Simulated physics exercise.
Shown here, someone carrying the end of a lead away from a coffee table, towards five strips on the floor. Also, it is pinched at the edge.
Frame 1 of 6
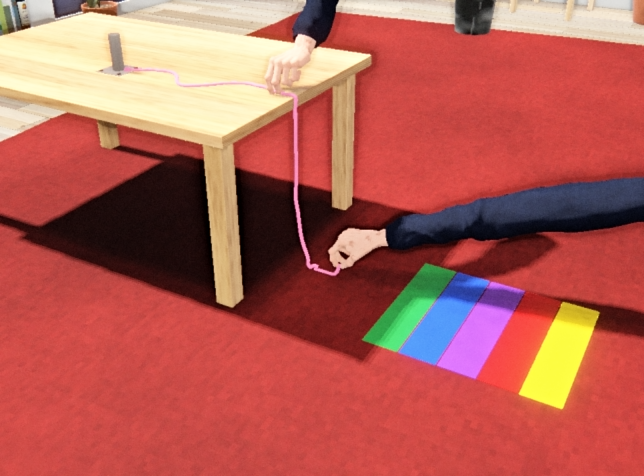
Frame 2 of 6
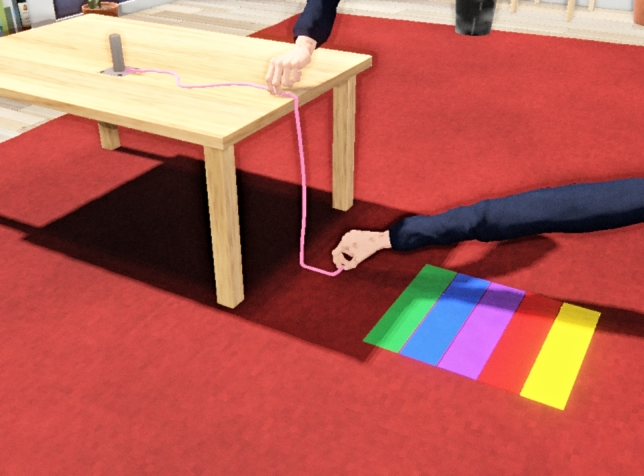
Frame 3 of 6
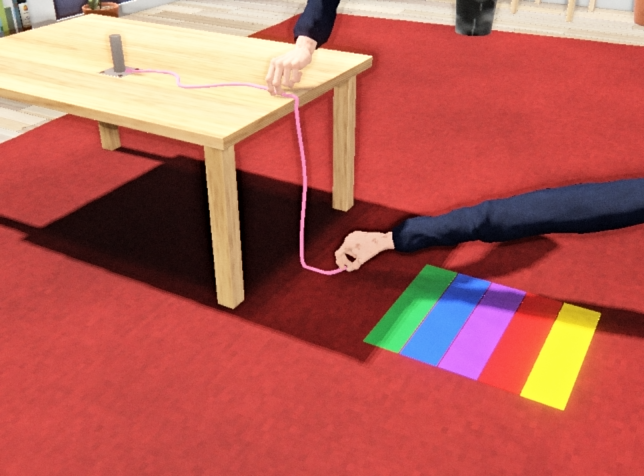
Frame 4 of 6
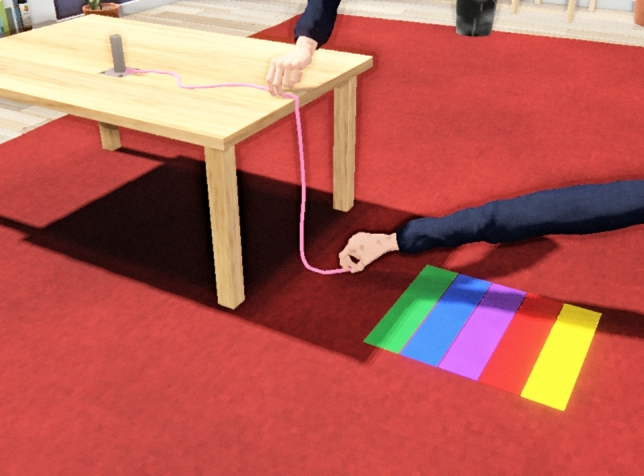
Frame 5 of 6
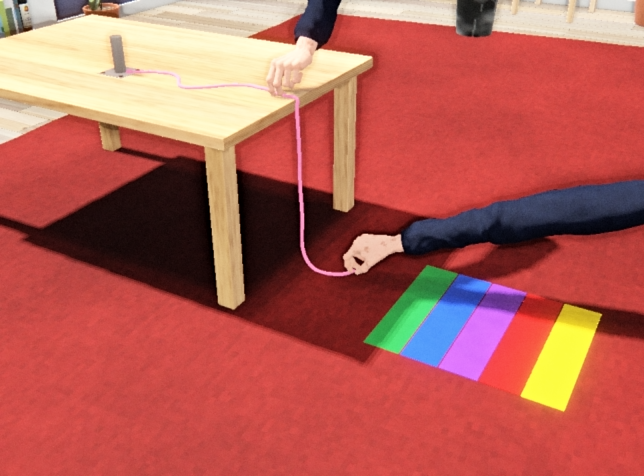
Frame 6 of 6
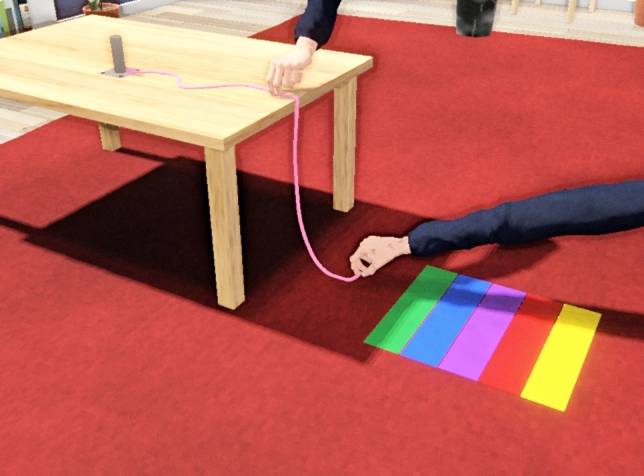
On a pale wooden coffee table above a red rug, one hand pins a pink lead at the edge while another, low down, draws its hanging end slightly right, near green, blue, purple, red and yellow strips.
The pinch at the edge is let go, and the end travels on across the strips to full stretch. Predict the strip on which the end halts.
The purple strip.
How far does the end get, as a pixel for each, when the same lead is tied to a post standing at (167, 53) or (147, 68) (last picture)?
First try near (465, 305), second try near (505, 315).
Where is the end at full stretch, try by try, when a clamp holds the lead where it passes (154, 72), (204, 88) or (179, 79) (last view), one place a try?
Result per try (px, approx.): (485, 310); (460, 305); (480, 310).
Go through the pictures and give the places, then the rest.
End (339, 265); green (392, 330); blue (428, 342); purple (466, 355); red (507, 368); yellow (549, 382), in the first frame.
End (343, 266); lead through (157, 71) (190, 87) (260, 87) (298, 124) (304, 192) (302, 256), in the second frame.
End (346, 267), in the third frame.
End (350, 269); lead through (158, 72) (191, 88) (260, 88) (299, 125) (304, 192) (303, 256), in the fourth frame.
End (354, 271), in the fifth frame.
End (361, 273); lead through (158, 72) (191, 88) (260, 88) (296, 125) (297, 191) (314, 258), in the sixth frame.
Early on, end near (417, 289); over green.
Midway, end near (462, 303); over blue.
At the end of the slack, end near (490, 311); over purple. It gets as far as the purple strip.
